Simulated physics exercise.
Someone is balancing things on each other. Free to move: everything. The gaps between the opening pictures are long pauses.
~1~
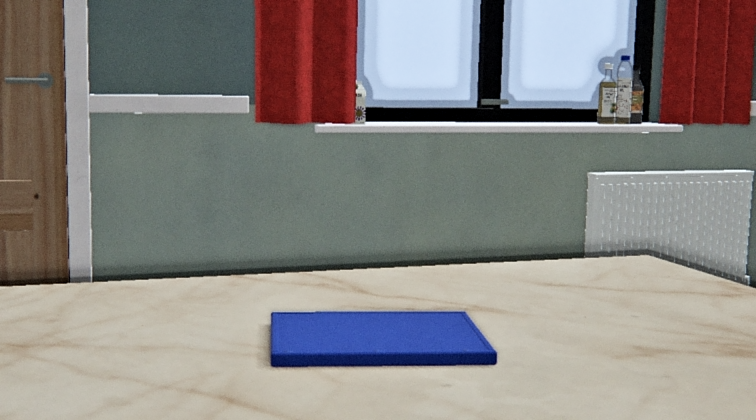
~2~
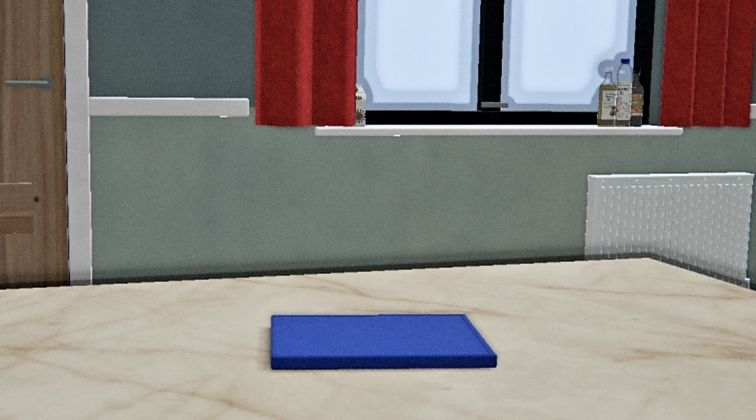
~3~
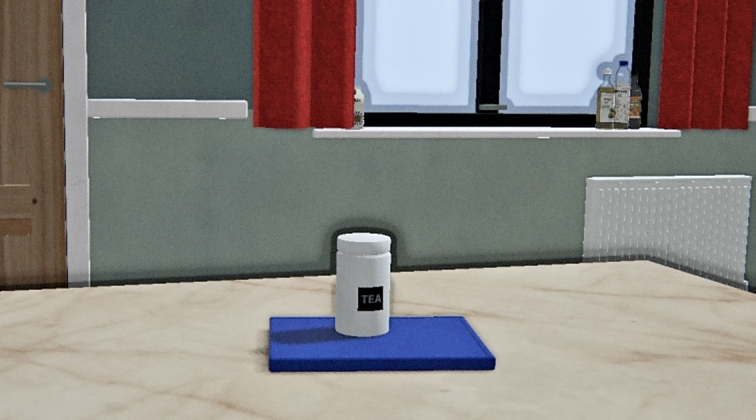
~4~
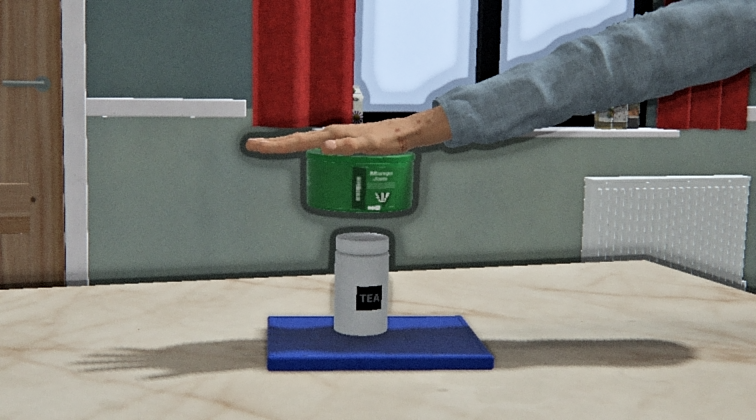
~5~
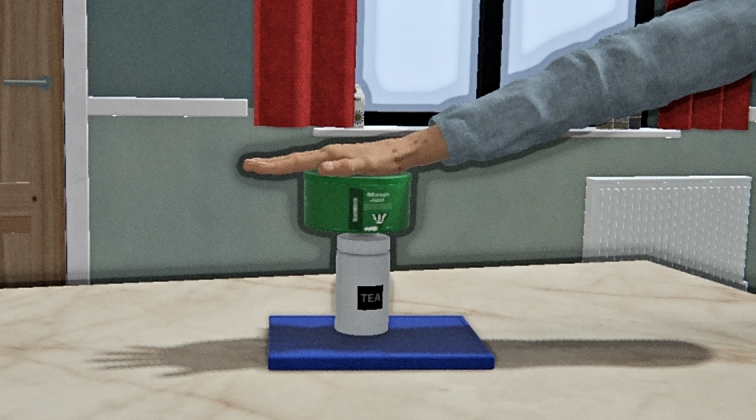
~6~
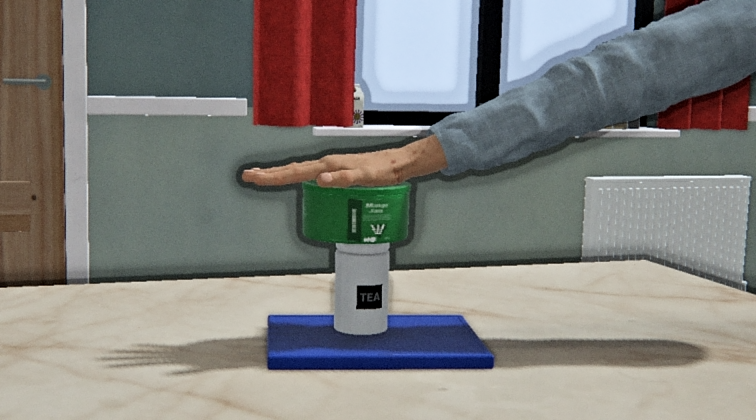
A hand on a grey-blue sleeved arm reaches in from the right above a pale marbled table, seen from a still, nearly level view in a room with red curtains, a window and a white radiator. A blue slab lies alone on the table, then a white jar labelled TEA stands on it. Palm flat over a green tub, the hand moves down until the tub meets the jar's top.
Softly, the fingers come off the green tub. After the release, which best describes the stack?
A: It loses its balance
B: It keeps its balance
It keeps its balance.
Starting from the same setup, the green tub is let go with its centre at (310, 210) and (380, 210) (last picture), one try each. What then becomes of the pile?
The pile tips over in the first case, then in the second case it remains stable.
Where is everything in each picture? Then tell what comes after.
The last thing is not in view yet, in the first frame.
The last thing is not in view yet, in the second frame.
The last thing is not in view yet; white jar (363, 284), in the third frame.
On its way; green tub (360, 179); white jar (361, 283), in the fourth frame.
On its way; green tub (357, 199); white jar (363, 283), in the fifth frame.
In place under the hand; green tub (356, 209); white jar (362, 282), in the sixth frame.
Then, 0.60 s later than the last frame, all is still.
Then, 1.60 s later than the last frame, green tub resting near (356, 210).
When it is over, all 3 as before. End places, in pixels of the last picture, green tub near (356, 210). The pile keeps its balance.
